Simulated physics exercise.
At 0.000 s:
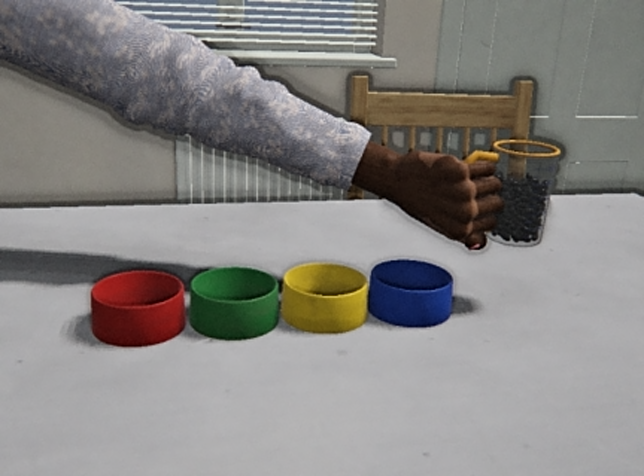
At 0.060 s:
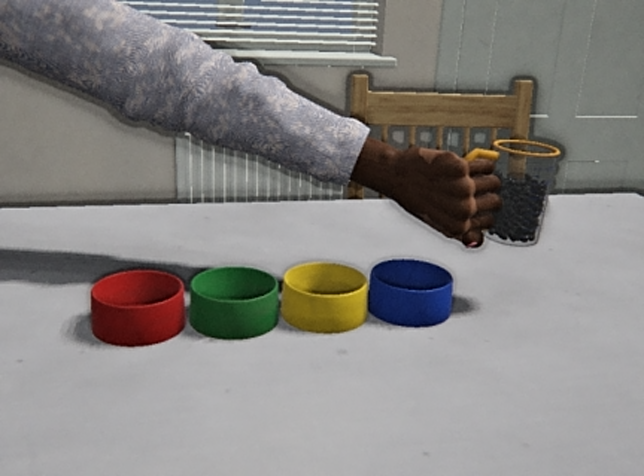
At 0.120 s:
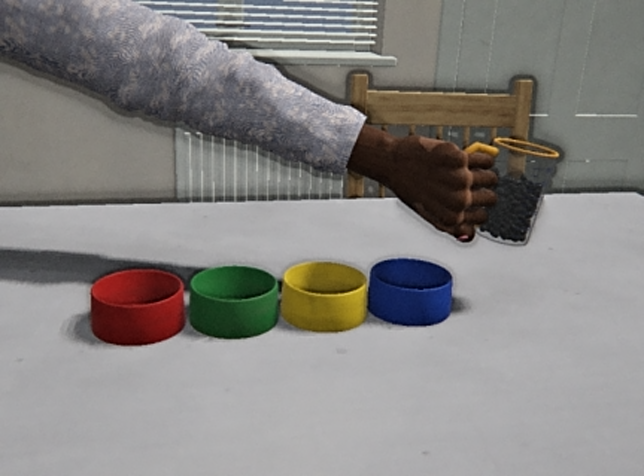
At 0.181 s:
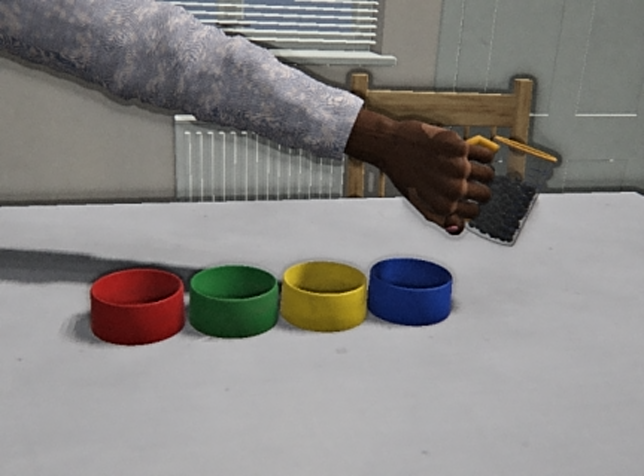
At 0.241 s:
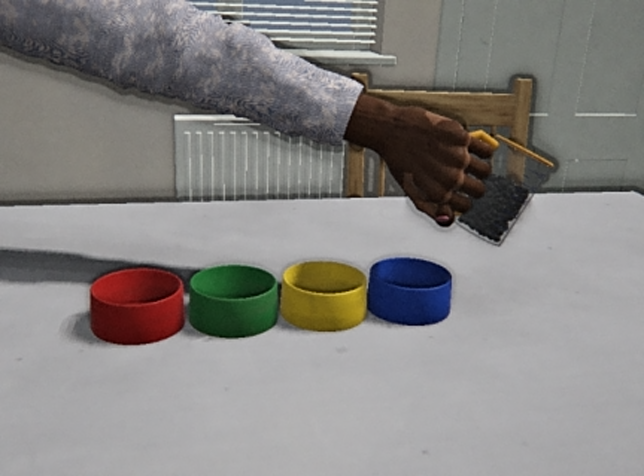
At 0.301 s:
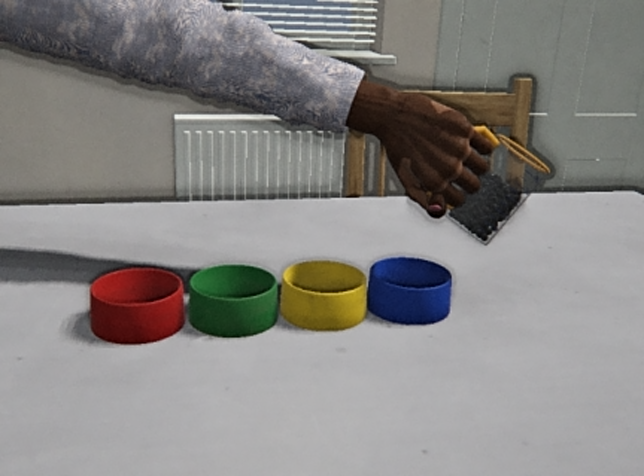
At a white table, a hand tilting a clear cup of black beans rightward while moving slightly left beyond four coloured dishes.
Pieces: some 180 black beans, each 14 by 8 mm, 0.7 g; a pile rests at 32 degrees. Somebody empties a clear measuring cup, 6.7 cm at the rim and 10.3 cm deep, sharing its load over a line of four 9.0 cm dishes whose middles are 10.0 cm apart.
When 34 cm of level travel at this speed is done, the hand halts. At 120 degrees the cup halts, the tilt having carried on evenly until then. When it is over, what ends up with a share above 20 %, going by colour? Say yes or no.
Red: No, blue: Yes, green: No, yellow: No, counter: Yes.
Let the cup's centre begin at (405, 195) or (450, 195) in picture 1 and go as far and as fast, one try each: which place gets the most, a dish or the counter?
The winner: Yellow; blue.
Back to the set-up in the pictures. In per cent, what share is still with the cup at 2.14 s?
About 0 per cent.
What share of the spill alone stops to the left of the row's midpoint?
About 0 per cent.
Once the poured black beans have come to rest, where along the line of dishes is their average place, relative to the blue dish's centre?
About 6 cm, toward higher x.
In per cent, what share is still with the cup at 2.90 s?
Somewhere near 0 per cent.
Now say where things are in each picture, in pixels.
In the first picture, cup at (520, 194), tilt 0 degrees, lip at (554, 148), moved 0.0 cm; middle of the pieces at (521, 211); blue dish at (412, 275); yellow dish at (326, 280); green dish at (235, 284); red dish at (138, 289).
In the second picture, cup at (518, 193), tilt 2 degrees, lip at (554, 149), moved 0.2 cm; middle of the pieces at (519, 211).
In the third picture, cup at (513, 193), tilt 9 degrees, lip at (553, 152), moved 0.8 cm; middle of the pieces at (512, 210).
In the fourth picture, cup at (506, 192), tilt 17 degrees, lip at (550, 158), moved 1.6 cm; middle of the pieces at (503, 210).
In the fifth picture, cup at (500, 192), tilt 26 degrees, lip at (547, 164), moved 2.3 cm; middle of the pieces at (494, 209).
In the sixth picture, cup at (493, 192), tilt 34 degrees, lip at (543, 170), moved 3.1 cm; middle of the pieces at (486, 208); blue dish at (411, 273); yellow dish at (325, 277); green dish at (234, 282); red dish at (137, 286). Its pace works out near 140 degrees a second; the hand travels 13 cm a second.
After 1.41 s, tilt 120 degrees; cup holds 0 %, blue 40 %.
Then, at 2.14 s, tilt 120 degrees; cup holds 0 %, blue 40 %.
After 2.90 s, tilt 120 degrees; cup holds 0 %, blue 40 %.
By 3.2 s all is still; red 0 %, blue 40 %, green 0 %, yellow 0 %, counter 60 %.
